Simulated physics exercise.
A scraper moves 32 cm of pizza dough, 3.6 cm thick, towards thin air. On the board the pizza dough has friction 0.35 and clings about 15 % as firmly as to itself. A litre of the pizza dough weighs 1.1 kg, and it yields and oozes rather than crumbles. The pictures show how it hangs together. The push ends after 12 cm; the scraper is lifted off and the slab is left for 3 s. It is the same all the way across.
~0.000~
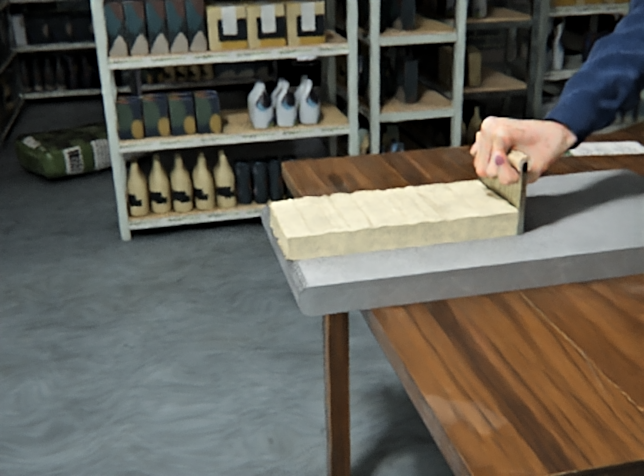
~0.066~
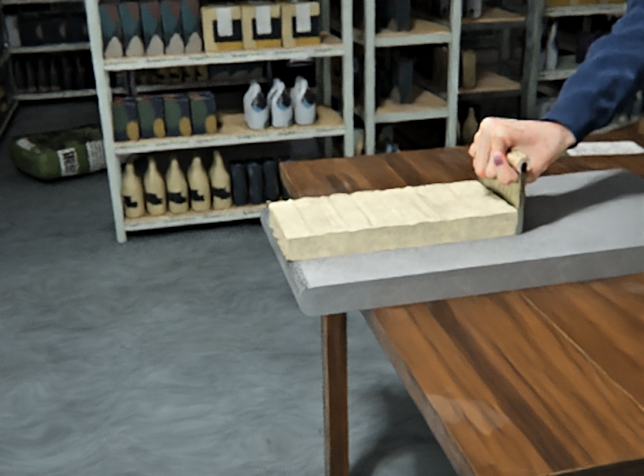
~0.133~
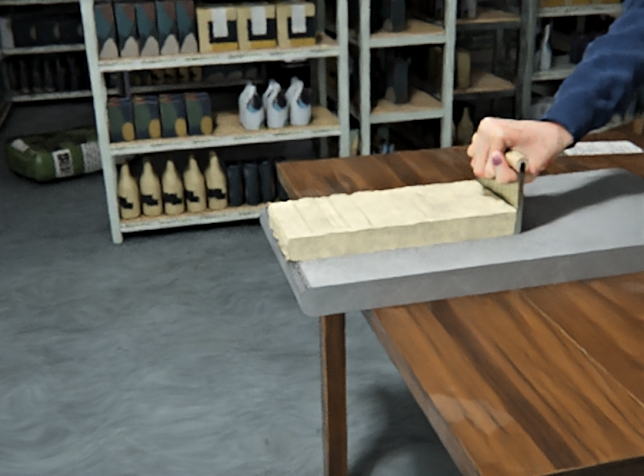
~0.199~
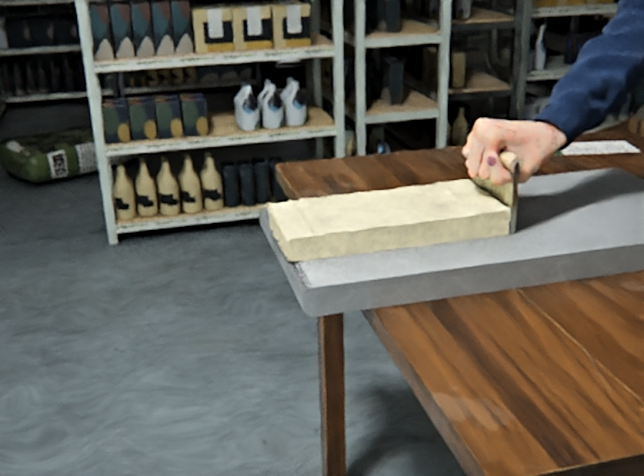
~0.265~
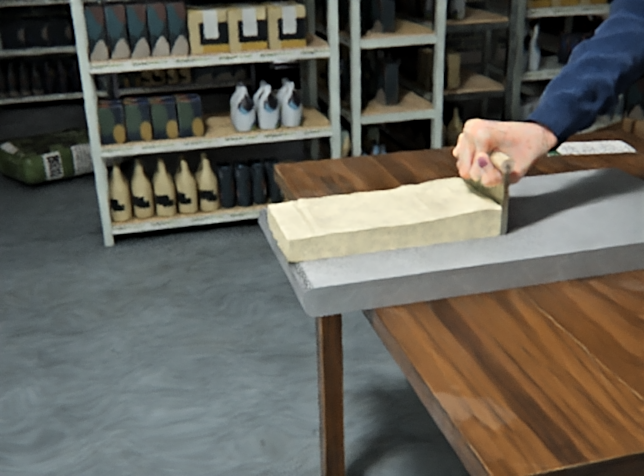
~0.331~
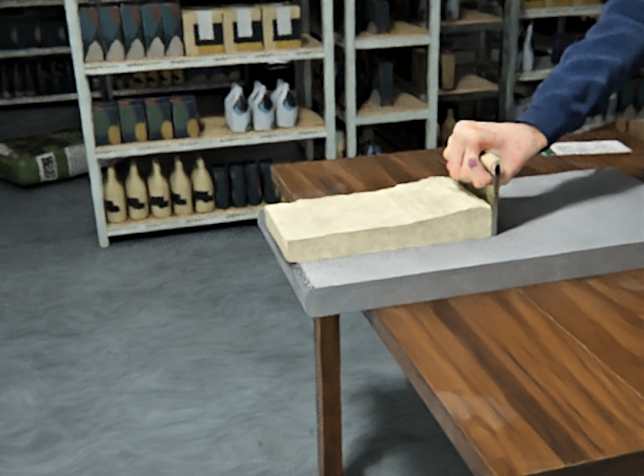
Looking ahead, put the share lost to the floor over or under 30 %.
The share lost to the floor is under 30 %.
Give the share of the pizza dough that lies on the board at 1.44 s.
About 75 %.
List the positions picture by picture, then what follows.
The first frame shows foot of the scraper at (517, 235), not yet moved; leading edge of the pizza dough at (287, 249).
The second frame shows foot of the scraper at (516, 235), not yet moved; leading edge of the pizza dough at (287, 249).
The third frame shows foot of the scraper at (515, 235), not yet moved; leading edge of the pizza dough at (288, 250).
The fourth frame shows foot of the scraper at (510, 235), moved 8 mm; leading edge of the pizza dough at (288, 250).
The fifth frame shows foot of the scraper at (501, 236), moved 2.0 cm; leading edge of the pizza dough at (288, 239).
The sixth frame shows foot of the scraper at (491, 237), moved 3.3 cm; leading edge of the pizza dough at (286, 247).
After 0.66 s, 86 % lies on the board and 0 % has fallen.
After 1.05 s, 77 % lies on the board and 10 % has fallen.
After 1.44 s, 77 % lies on the board and 20 % has fallen.
After 1.84 s, 77 % lies on the board and 20 % has fallen.
After 3.84 s, at the end, 77 % lies on the board and 20 % has fallen.
